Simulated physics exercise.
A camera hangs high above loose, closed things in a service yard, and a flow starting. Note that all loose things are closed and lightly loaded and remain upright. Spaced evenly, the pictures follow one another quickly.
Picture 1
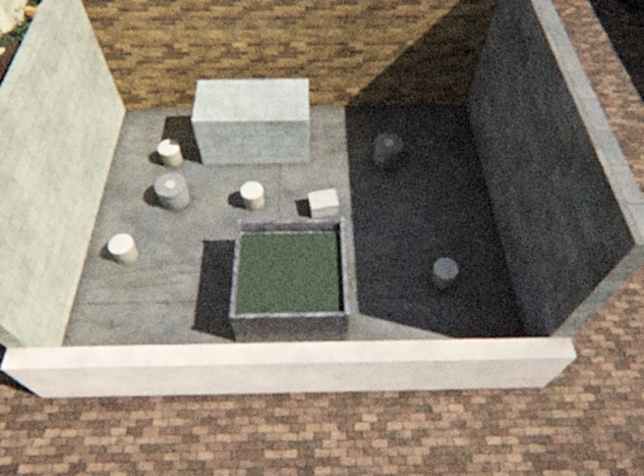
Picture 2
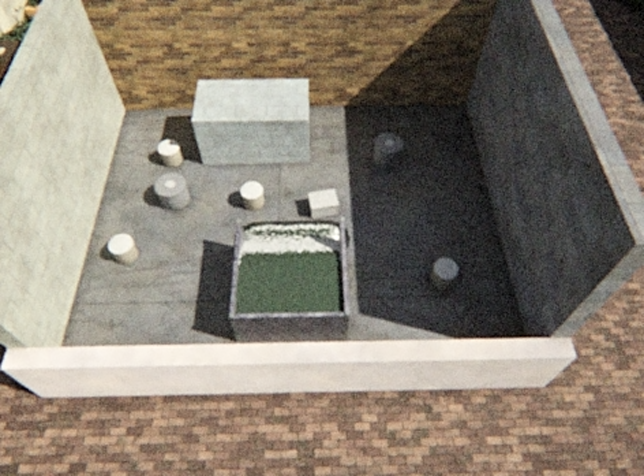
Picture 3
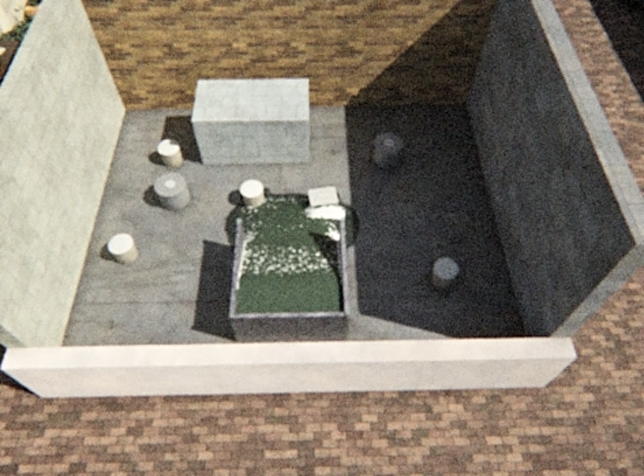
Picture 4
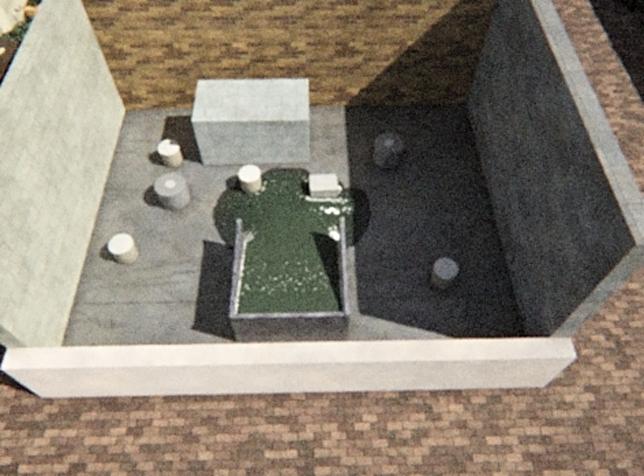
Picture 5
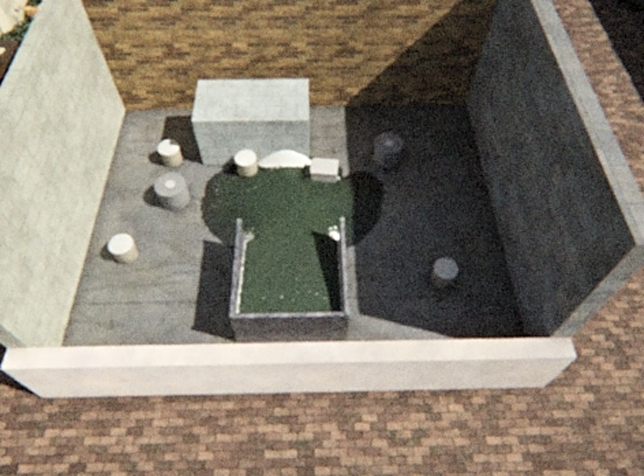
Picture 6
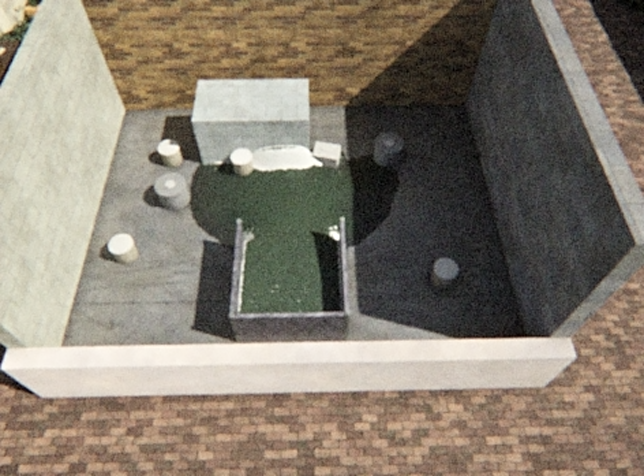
Dark green liquid in a square basin churns white at its back edge, then pours out across the walled yard, spreading in a rounded pool. It pushes a pale pail and a small white box back toward the large pale block, where foam gathers, while the other containers barely move.
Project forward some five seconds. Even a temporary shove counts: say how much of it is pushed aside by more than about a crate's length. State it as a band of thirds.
Looks to me like two in three or more get shifted a long way.
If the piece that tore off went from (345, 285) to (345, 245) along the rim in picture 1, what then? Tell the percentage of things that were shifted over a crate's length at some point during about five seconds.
My estimate is some 30 per cent of them.
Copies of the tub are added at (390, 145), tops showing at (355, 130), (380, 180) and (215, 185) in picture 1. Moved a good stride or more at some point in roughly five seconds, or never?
First driven off, second driven off, third driven off.
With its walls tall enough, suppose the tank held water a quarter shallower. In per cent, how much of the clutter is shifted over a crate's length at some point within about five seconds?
Roughly 90 in a hundred.
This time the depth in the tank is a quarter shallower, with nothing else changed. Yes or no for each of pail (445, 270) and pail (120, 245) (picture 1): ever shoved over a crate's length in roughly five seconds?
Lab note, in order: Stayed below that mark / reached that mark.
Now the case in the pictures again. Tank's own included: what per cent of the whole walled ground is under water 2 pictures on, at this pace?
Roughly 30 %.
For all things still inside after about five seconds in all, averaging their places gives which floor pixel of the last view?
The mean position lies close to (255, 241).
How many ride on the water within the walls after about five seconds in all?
The total is 5.
A moment on, 2 of 7 are well off their spots; 1 afloat.
Next, 5 of 7 are well off their spots; 4 afloat.
Later, 5 of 7 are well off their spots; 3 afloat.
In the end, 7 of 7 are well off their spots, and 7 have been at some point; 5 afloat.
